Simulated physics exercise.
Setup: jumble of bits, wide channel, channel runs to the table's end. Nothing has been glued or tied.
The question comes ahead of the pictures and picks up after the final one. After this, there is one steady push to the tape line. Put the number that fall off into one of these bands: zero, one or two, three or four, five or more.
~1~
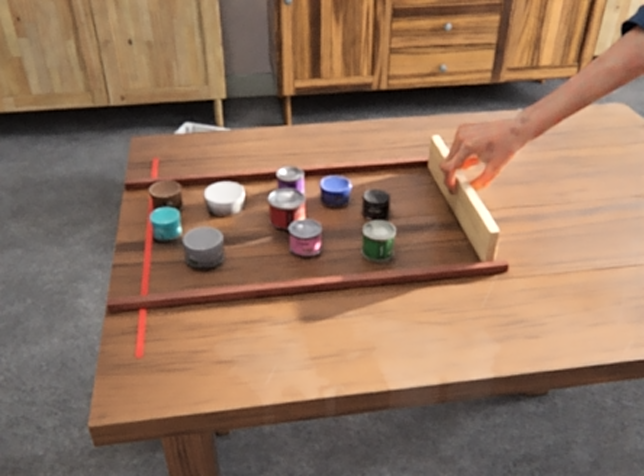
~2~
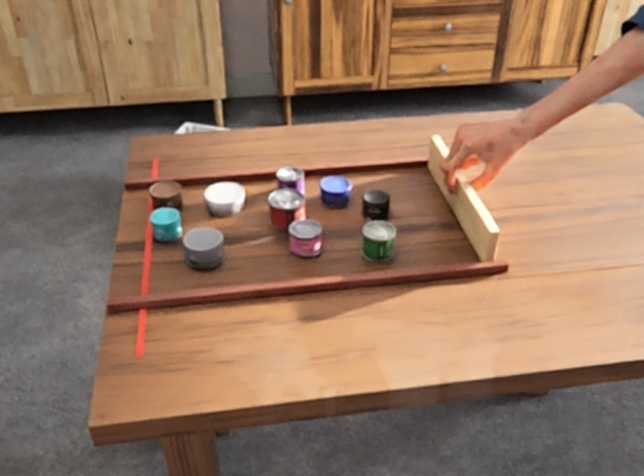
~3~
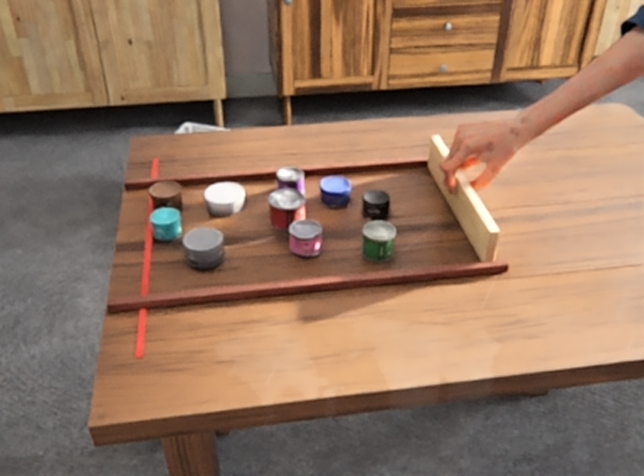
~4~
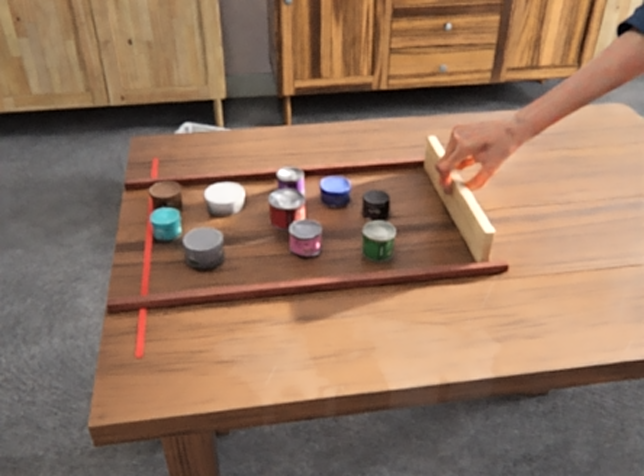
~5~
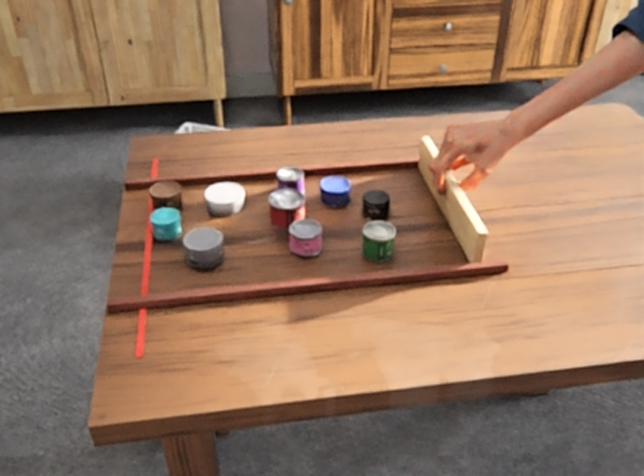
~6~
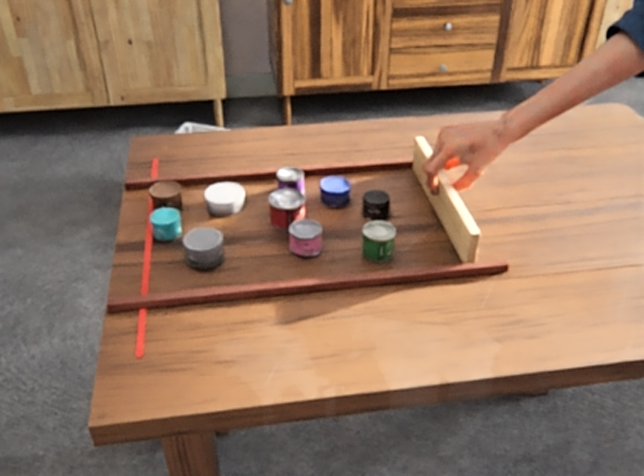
Drops: At least five.
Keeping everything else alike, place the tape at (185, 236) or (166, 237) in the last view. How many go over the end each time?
You'd find 2 and then 2 on the floor.
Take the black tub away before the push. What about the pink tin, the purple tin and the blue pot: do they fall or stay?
Pink tin: Still there; purple tin: Still there; blue pot: Still there.
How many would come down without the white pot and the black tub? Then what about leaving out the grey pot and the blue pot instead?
Taking the two tries in turn, it comes to 3 and 3.
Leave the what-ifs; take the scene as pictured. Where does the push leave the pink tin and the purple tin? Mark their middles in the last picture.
The pink tin ends up near (130, 247), and the purple tin near (137, 192).
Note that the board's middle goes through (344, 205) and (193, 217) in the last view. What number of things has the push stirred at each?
First 3, after that 10.
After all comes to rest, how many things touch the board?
At rest, 5 are in contact.
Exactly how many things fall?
Result: A total of 5.
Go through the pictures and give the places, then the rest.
Brown tin (167, 198); turquoise tin (166, 225); grey pot (204, 248); board (459, 195); tape (149, 239), in the first picture.
Turquoise tin (166, 225); white pot (225, 200), in the second picture.
Grey pot (204, 248); green pot (378, 242), in the third picture.
Brown tin (167, 198); red tin (287, 210), in the fourth picture.
Turquoise tin (166, 225); blue pot (335, 192), in the fifth picture.
Brown tin (167, 198); turquoise tin (166, 225); grey pot (204, 248); board (442, 196); tape (149, 239), in the sixth picture.
A little later, none off yet; brown tin at rest near (167, 198); turquoise tin at rest near (166, 225); grey pot at rest near (204, 248).
When it is over, the number that fall off is five or more; down, red tin, white pot, grey pot, turquoise tin and brown tin.
